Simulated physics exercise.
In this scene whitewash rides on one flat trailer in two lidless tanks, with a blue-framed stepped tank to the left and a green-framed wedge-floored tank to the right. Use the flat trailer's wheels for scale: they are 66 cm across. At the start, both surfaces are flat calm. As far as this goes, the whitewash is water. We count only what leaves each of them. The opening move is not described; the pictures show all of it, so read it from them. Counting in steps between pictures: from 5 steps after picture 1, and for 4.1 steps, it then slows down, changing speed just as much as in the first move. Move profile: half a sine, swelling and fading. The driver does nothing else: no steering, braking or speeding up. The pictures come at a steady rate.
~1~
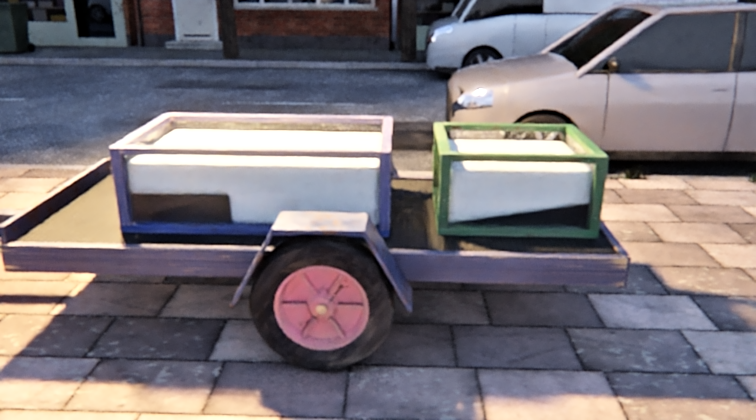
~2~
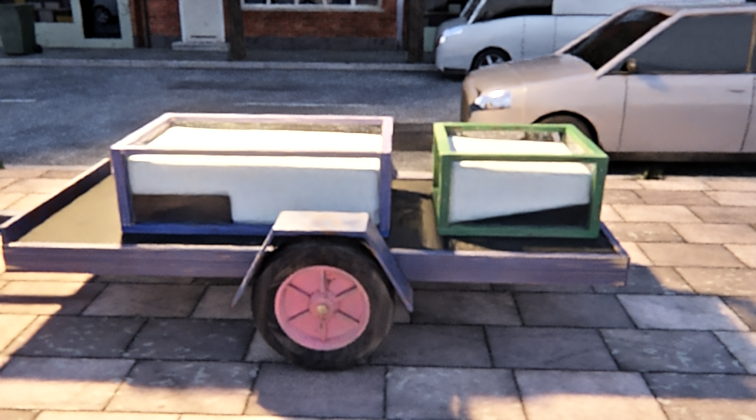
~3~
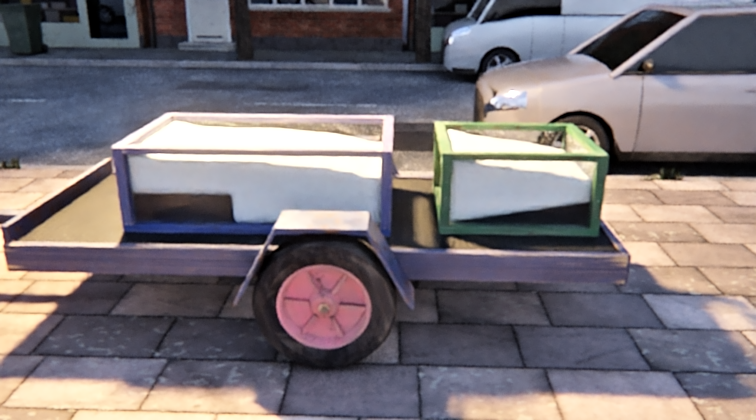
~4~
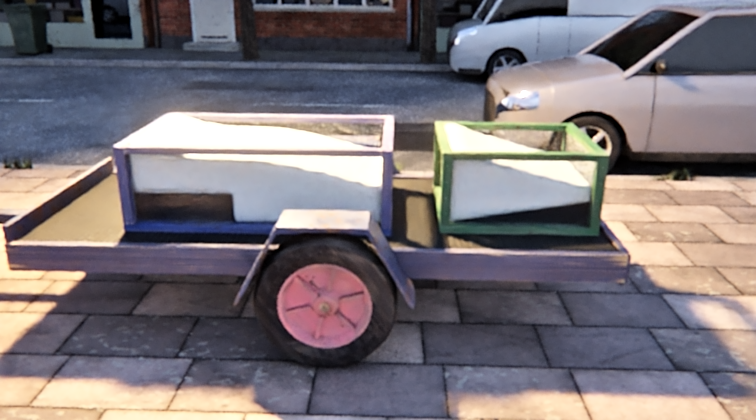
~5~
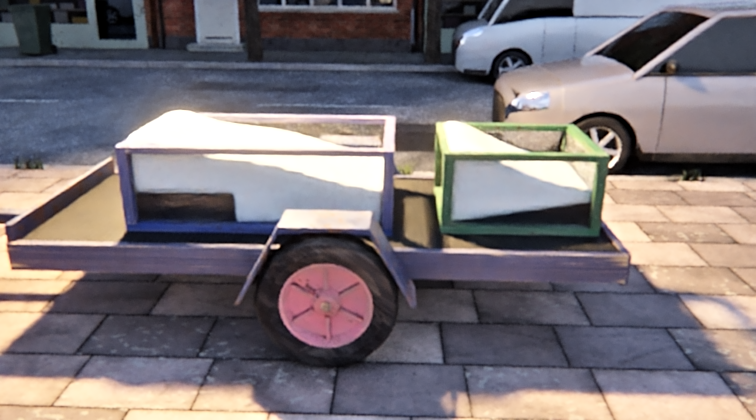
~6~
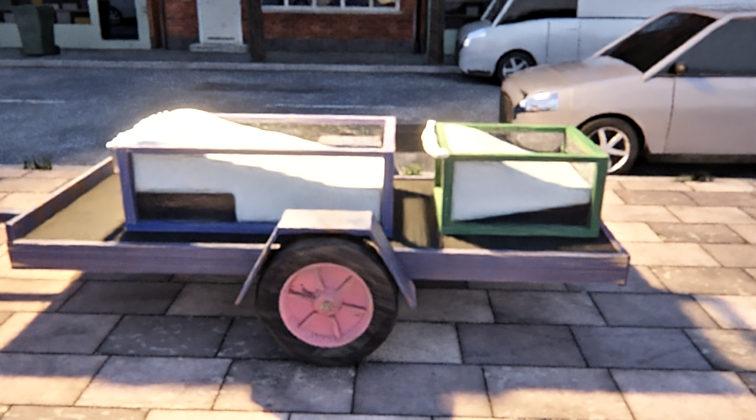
A flat trailer rolls left past parked vehicles, gradually slowing, while the white liquid in its blue-framed left tank and green-framed right tank shifts from level to sloping, rising at the left and sinking at the right.
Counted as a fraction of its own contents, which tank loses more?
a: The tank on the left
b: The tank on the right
a.
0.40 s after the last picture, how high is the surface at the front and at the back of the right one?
It reads roughly 32 cm up front and 30 cm at the back.
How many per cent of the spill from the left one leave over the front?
I'd put it at about 80 percent of what spills.
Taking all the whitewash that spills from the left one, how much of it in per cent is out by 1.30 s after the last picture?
Roughly 90 per cent.
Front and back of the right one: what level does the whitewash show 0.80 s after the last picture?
The front reads 28 cm and the back reads 30 cm.
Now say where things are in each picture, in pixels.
In the first picture, left tank, front level (146, 158), back level (365, 161); right tank, front level (464, 163), back level (574, 166); the front is on the left, levels are read along the near walls.
In the second picture, left tank, front level (147, 157), back level (366, 162); right tank, front level (464, 163), back level (574, 167).
In the third picture, left tank, back level (367, 172); right tank, back level (574, 173).
In the fourth picture, left tank, front level (147, 139), back level (367, 180); right tank, front level (466, 145), back level (573, 179).
In the fifth picture, left tank, front level (148, 131), back level (369, 183); right tank, front level (468, 142), back level (574, 183).
In the sixth picture, left tank, front level (148, 125), back level (369, 183); right tank, front level (467, 147), back level (573, 182).
Then, 0.40 s later than the final frame, the left one has lost 2 per cent, over the front, a little elsewhere (front 48 cm, back 16 cm); the right one has lost 1 per cent, over the front (front 32 cm, back 29 cm).
Then, 0.80 s later than the final frame, the left one has lost 6 per cent, over the front, a little elsewhere (front 35 cm, back 30 cm); the right one has lost 1 per cent, over the front (front 29 cm, back 29 cm).
Then, 1.30 s later than the final frame, the left one has lost 6 per cent, over the front, a little elsewhere (front 25 cm, back 38 cm); the right one has lost 1 per cent, over the front (front 30 cm, back 29 cm).
Then, 3.43 s later than the final frame, the left one has lost 7 per cent, over the front, a little elsewhere; the right one has lost 1 per cent, over the front.
